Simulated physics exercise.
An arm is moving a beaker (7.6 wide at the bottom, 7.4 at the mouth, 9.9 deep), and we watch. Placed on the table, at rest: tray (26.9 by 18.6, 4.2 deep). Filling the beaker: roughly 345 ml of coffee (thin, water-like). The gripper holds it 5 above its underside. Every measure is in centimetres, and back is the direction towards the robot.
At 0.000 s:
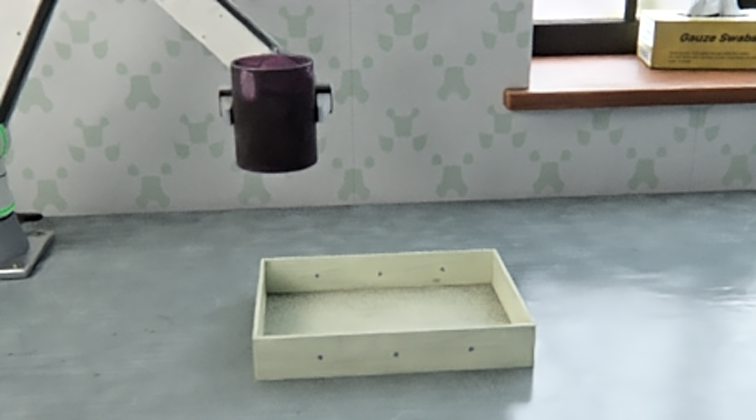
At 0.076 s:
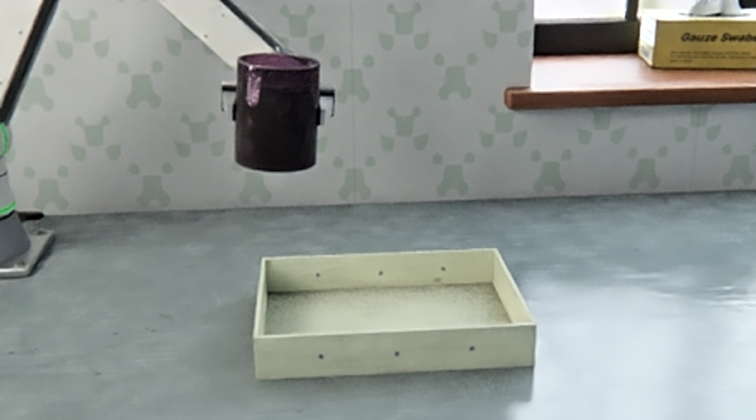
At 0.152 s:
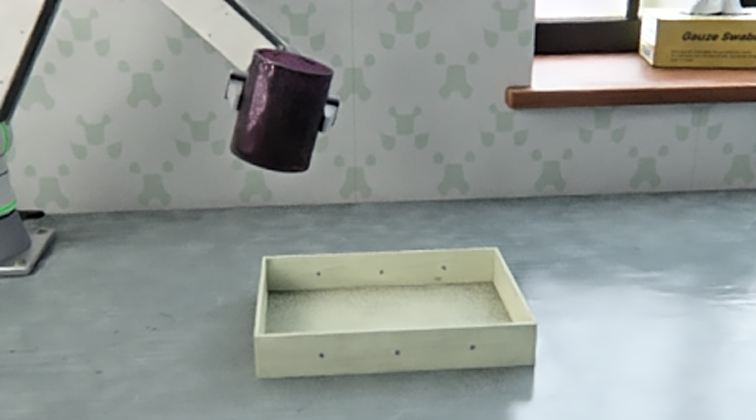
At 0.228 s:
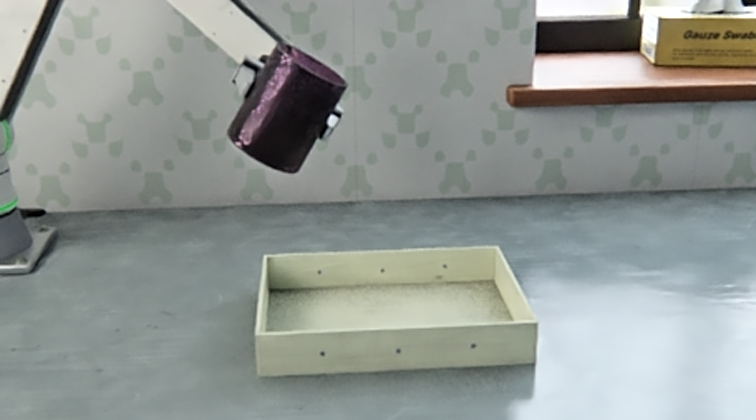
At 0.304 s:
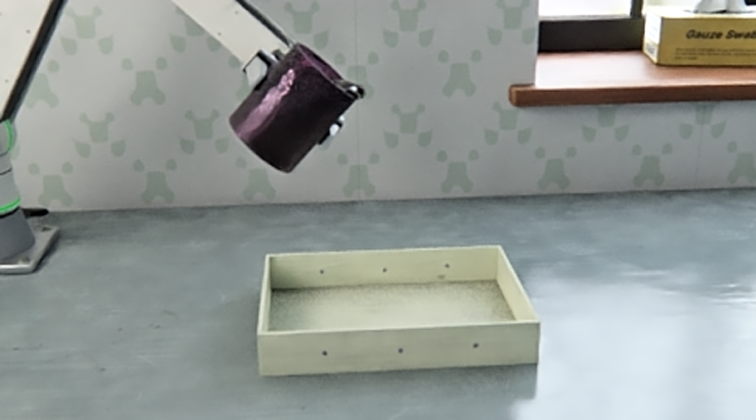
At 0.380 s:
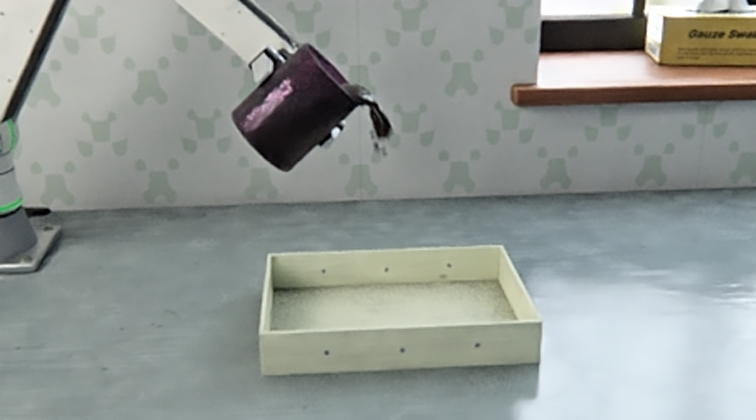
A robot arm tilts a dark purple beaker rightward until dark liquid trickles over its rim.
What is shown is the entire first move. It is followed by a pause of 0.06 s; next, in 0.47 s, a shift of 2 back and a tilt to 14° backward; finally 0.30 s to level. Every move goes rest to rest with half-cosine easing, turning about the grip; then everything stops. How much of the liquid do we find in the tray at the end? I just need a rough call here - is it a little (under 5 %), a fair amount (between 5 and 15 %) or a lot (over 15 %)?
It is a fair amount, between 5 and 15 %.
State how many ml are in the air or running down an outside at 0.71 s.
About 5 ml.
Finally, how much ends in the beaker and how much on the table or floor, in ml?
I'd say close to 320 ml for the first and 0 ml for the second.
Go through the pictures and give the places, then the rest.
In the first picture, beaker middle at (275, 114), level; upper third of the coffee around (274, 96), from x 235 to 315, top at y 80; 345 ml in the beaker.
In the second picture, beaker middle at (277, 113), tilted 5° forward; upper third of the coffee around (276, 95), from x 240 to 315, top at y 80.
In the third picture, beaker middle at (281, 112), tilted 17° forward; upper third of the coffee around (284, 93), from x 235 to 320, top at y 75.
In the fourth picture, beaker middle at (287, 110), tilted 32° forward; upper third of the coffee around (296, 93), from x 230 to 340, top at y 75.
In the fifth picture, beaker middle at (292, 109), tilted 43° forward; upper third of the coffee around (307, 95), from x 235 to 365, top at y 80.
In the sixth picture, beaker middle at (296, 109), tilted 48° forward; upper third of the coffee around (308, 96), from x 240 to 390, top at y 80; 335 ml in the beaker, 10 ml in the air or running down outside.
After 0.71 s, tilted 9° forward, liquid up to 27 above the table; 315 ml in the beaker, 25 ml in the tray, 5 ml in the air or running down outside.
After 1.04 s, tilted 8° backward, liquid up to 27 above the table; 315 ml in the beaker, 30 ml in the tray.
After 1.41 s, level, liquid up to 27 above the table; 315 ml in the beaker, 30 ml in the tray.
After 2.21 s, level, liquid up to 27 above the table; 315 ml in the beaker, 30 ml in the tray.
At rest, 315 ml in the beaker, 30 ml in the tray. That is 8 % in the tray.
